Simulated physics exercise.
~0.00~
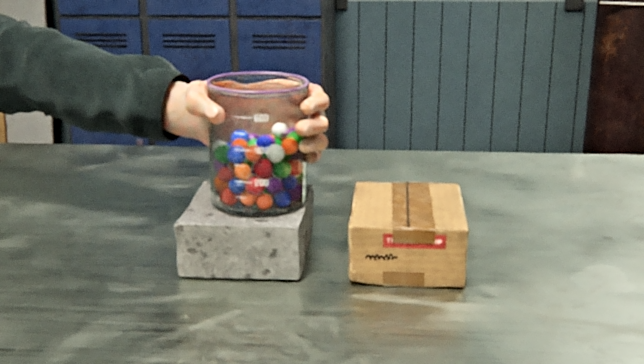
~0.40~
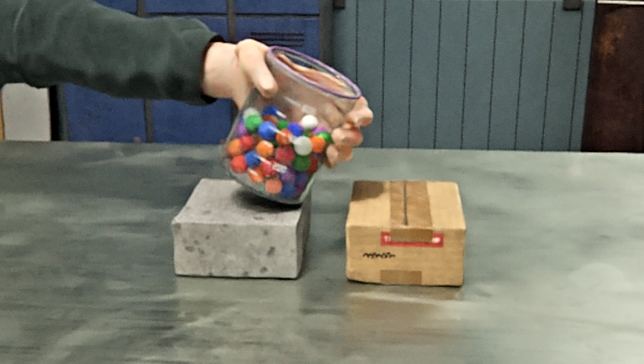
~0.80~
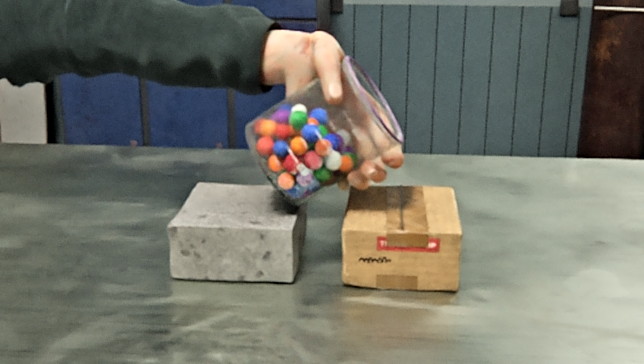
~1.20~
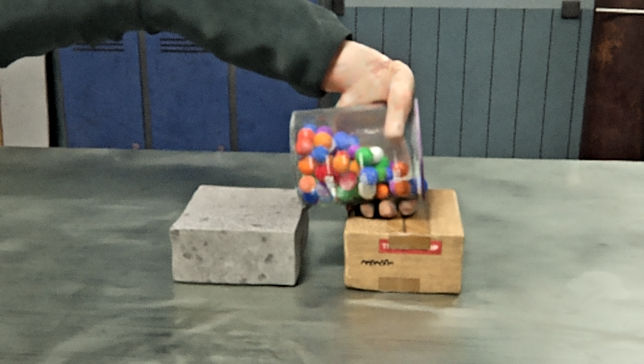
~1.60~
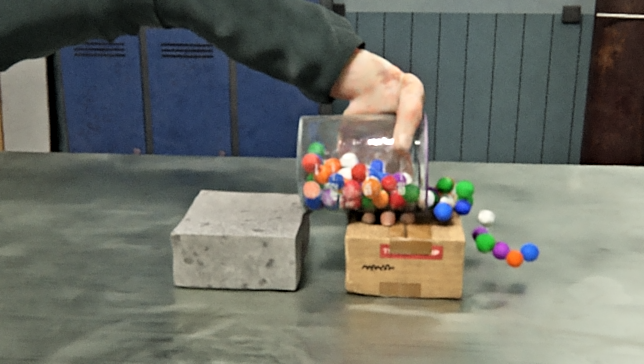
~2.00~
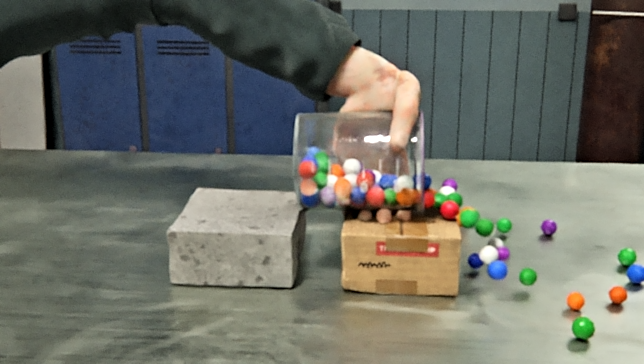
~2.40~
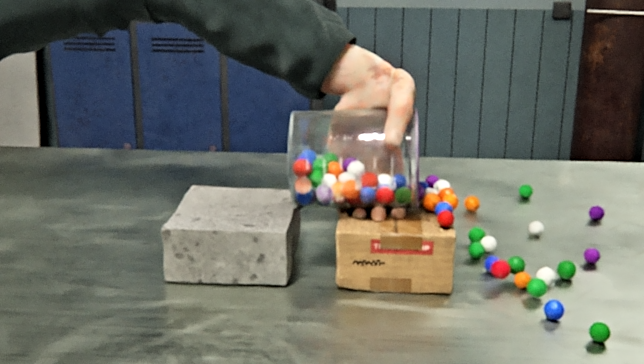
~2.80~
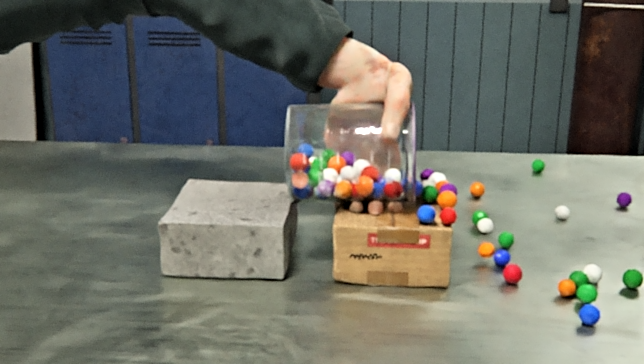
Colorful balls spill across the table as a hand tips a clear beaker onto a box.
